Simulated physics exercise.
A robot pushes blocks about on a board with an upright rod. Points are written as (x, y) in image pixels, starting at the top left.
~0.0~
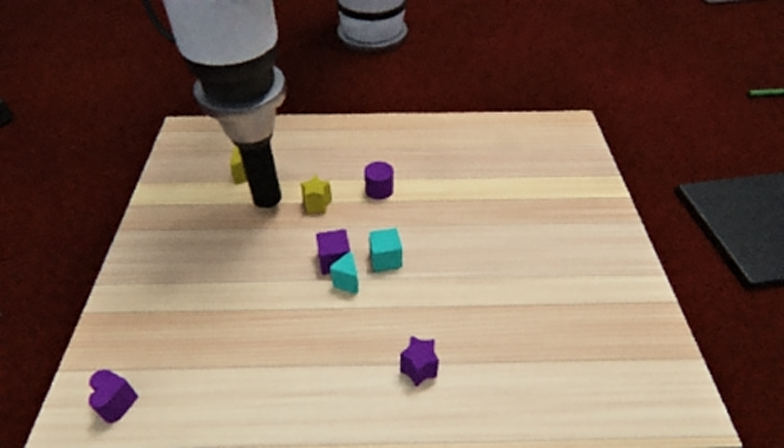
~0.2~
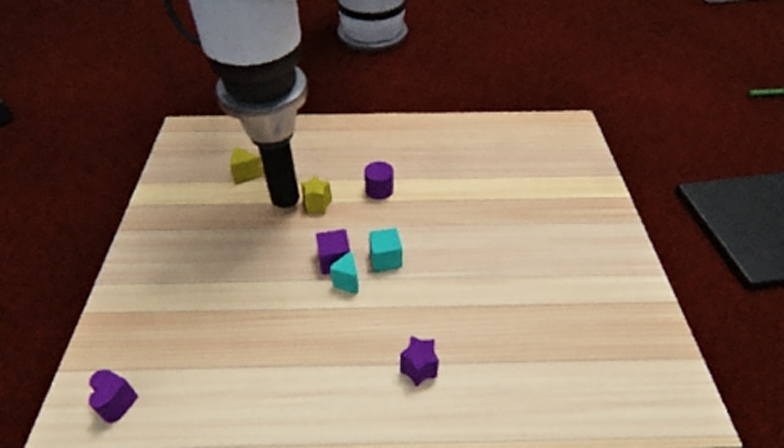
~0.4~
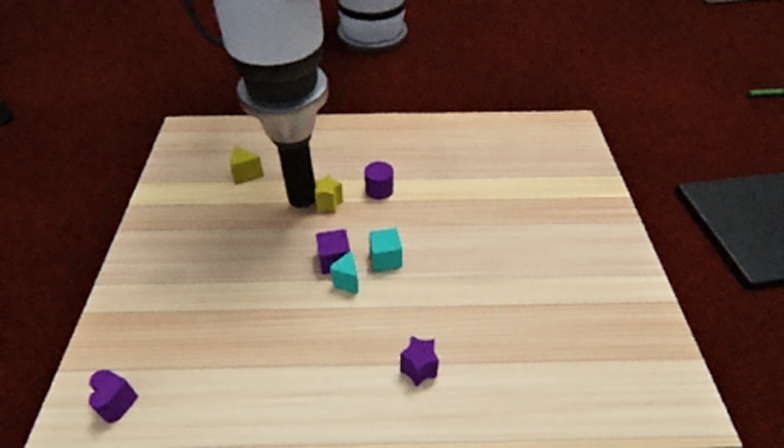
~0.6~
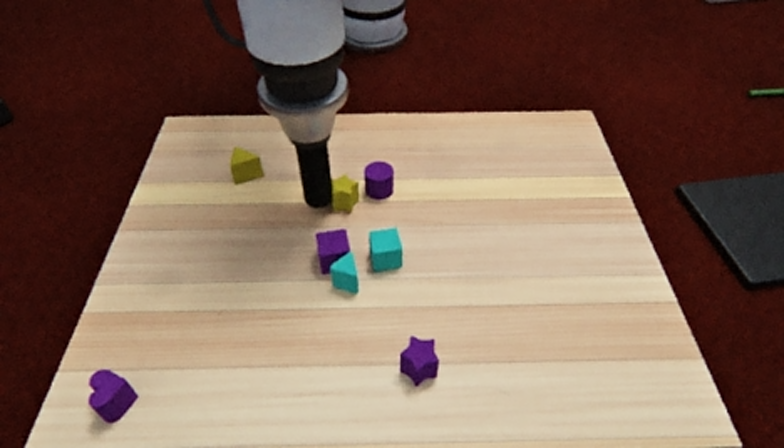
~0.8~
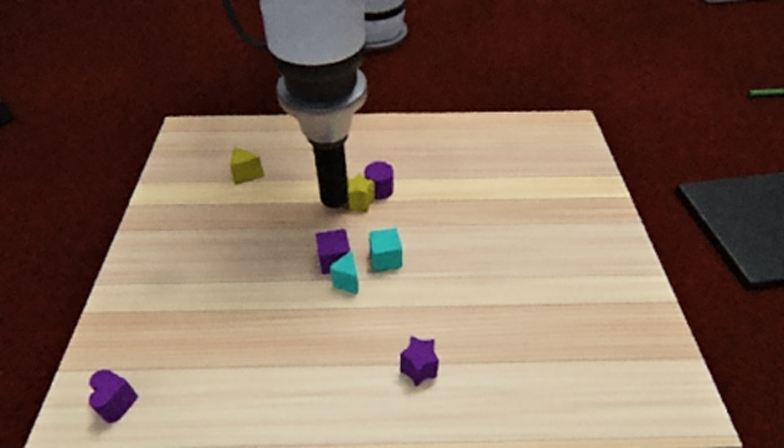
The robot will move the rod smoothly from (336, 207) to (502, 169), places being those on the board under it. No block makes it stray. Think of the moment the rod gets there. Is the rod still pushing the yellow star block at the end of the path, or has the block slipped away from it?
My guess is it keeps its place ahead of the rod.
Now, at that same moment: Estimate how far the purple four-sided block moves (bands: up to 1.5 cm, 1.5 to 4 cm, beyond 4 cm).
Under 1.5 cm.
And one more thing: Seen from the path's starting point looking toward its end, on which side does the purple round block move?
The purple round block is shifted sideways to the left, facing along the path from start to end.
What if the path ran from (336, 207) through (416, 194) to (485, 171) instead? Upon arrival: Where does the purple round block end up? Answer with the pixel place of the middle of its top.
The middle of the upper face of the purple round block will lie at about (427, 150) in the picture.
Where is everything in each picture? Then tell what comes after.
In the first picture, lower end of the rod (267, 198), tops of blocks, purple four-sided block (333, 242), yellow star block (315, 185), purple round block (379, 170).
In the second picture, rod (285, 198), blocks as before.
In the third picture, rod (303, 198), yellow star block (326, 184).
In the fourth picture, rod (319, 198), yellow star block (343, 184).
In the fifth picture, rod (335, 198), purple four-sided block (333, 242), yellow star block (359, 183), purple round block (379, 170).
On the path given first. One third of the way, rod (395, 184); yellow star block (419, 170); purple round block (431, 154).
Two thirds of the way, rod (451, 172); yellow star block (476, 159); purple round block (453, 143).
At the end, rod (504, 160); purple four-sided block not moved; yellow star block (530, 149), turned 15° clockwise; purple round block (456, 141).
